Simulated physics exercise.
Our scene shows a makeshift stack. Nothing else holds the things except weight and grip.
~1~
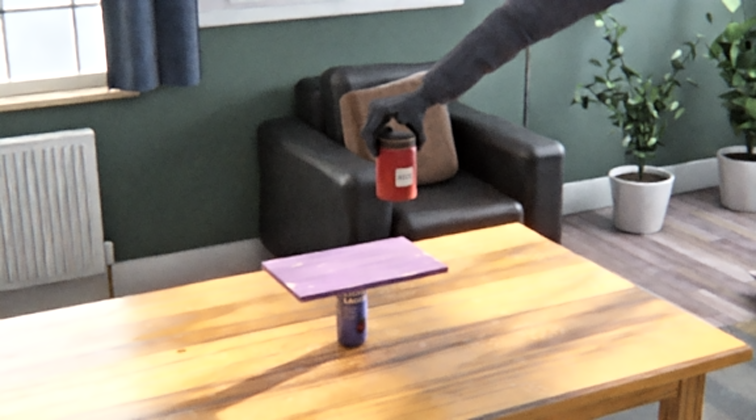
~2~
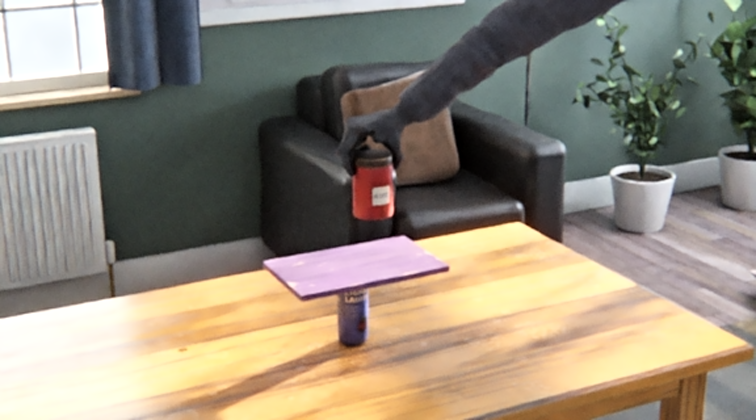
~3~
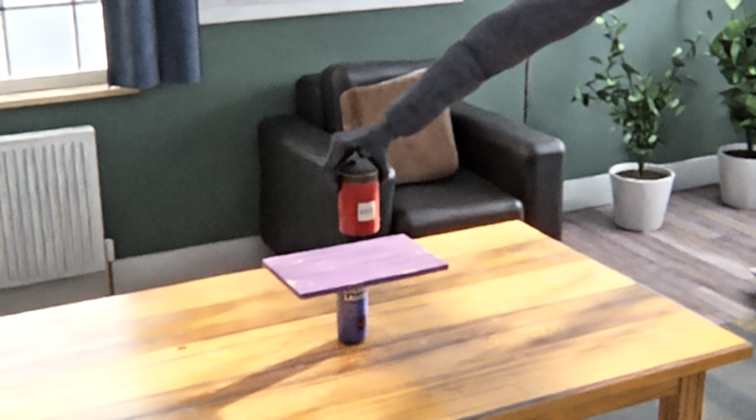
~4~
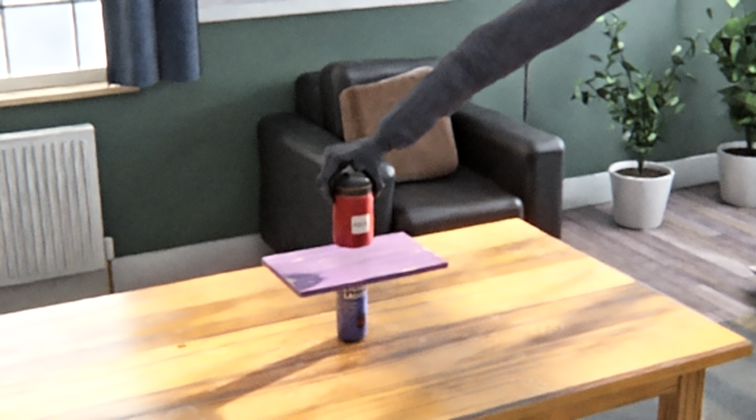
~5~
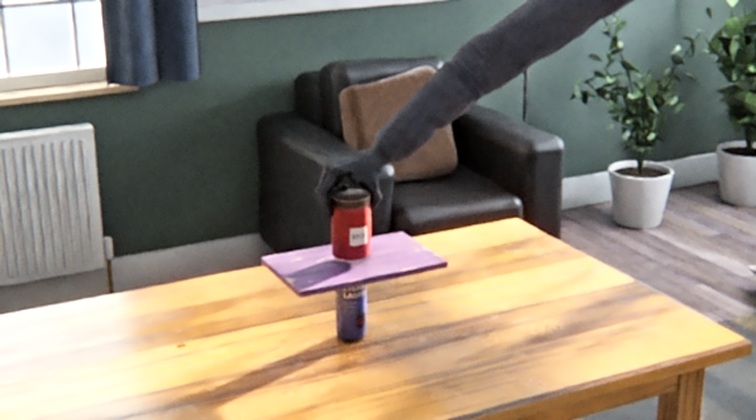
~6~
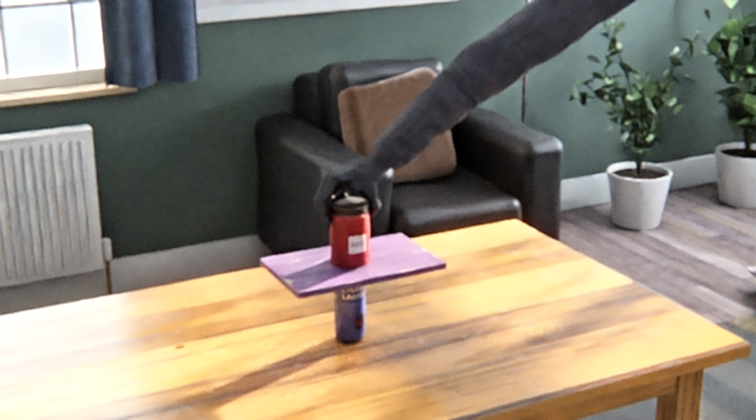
Above a wooden table, a gloved hand lowers a red jar onto a purple board.
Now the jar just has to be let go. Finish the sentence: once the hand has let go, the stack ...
The stack stands firm.
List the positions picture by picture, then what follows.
The first picture shows on its way; red jar (396, 166); purple board (355, 268).
The second picture shows on its way; red jar (373, 184); purple board (356, 267).
The third picture shows on its way; red jar (359, 200); purple board (355, 265).
The fourth picture shows on its way; red jar (353, 213); purple board (355, 263).
The fifth picture shows on its way; red jar (351, 224); purple board (354, 262).
The sixth picture shows in place under the hand; red jar (350, 232); purple board (353, 264).
Then, 0.20 s on from there, no change.
Then, 0.40 s on from there, red jar resting near (350, 233).
In the end, all 3 unmoved. At the end, from the last picture's camera, red jar near (350, 233). The stack keeps its balance.
